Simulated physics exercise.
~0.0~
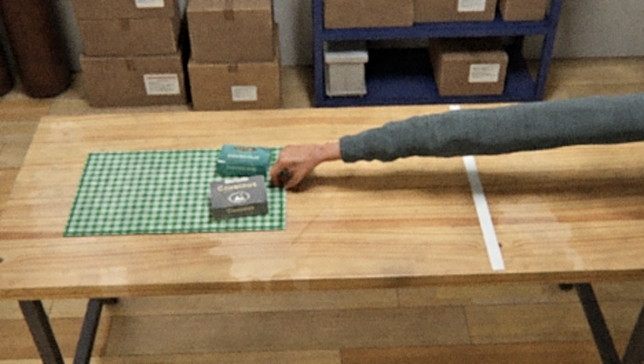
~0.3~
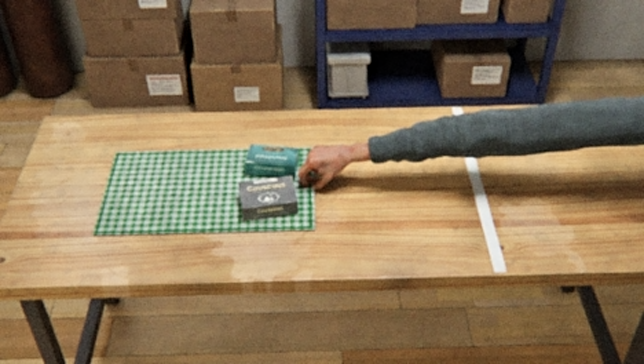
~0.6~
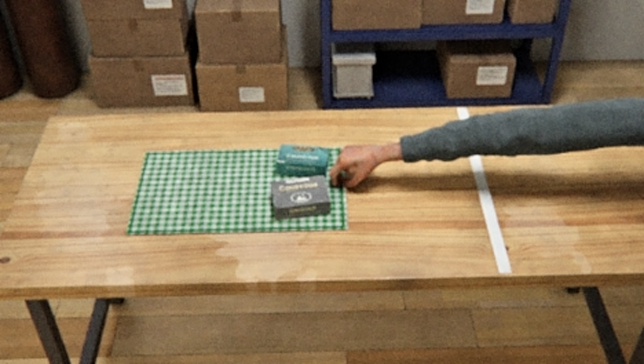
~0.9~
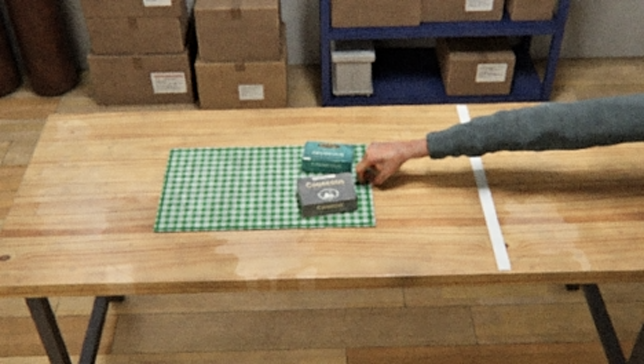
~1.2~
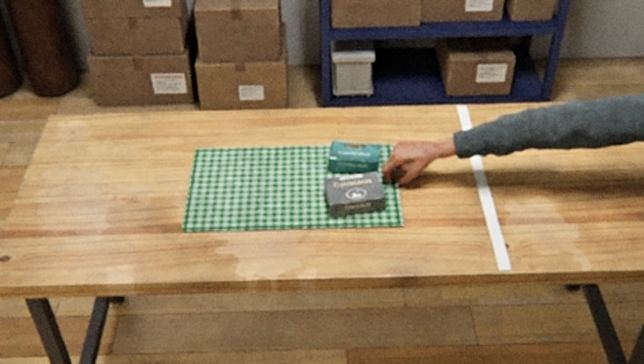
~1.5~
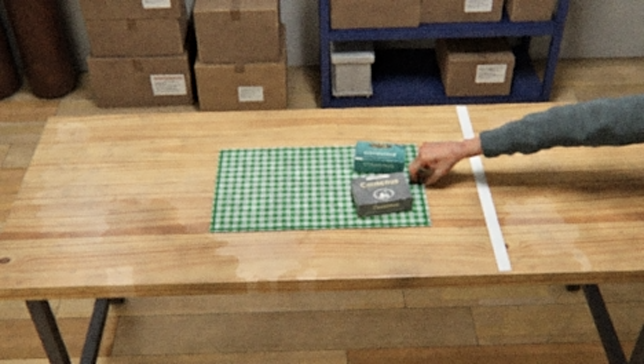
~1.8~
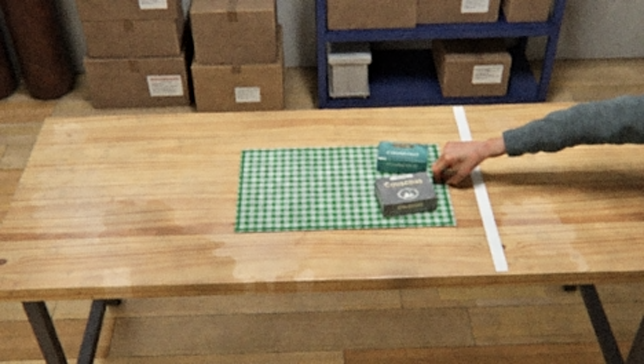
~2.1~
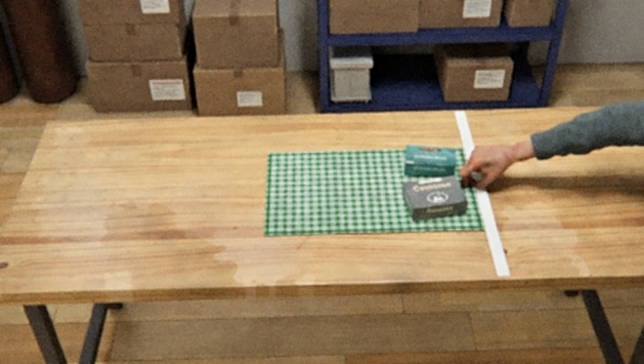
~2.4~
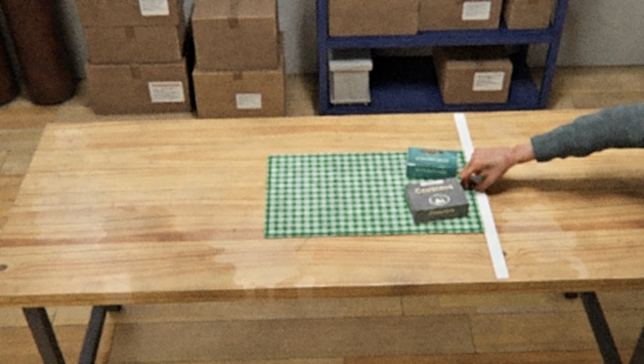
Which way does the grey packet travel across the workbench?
The grey packet travels to the right, carried along on the green checked cloth.
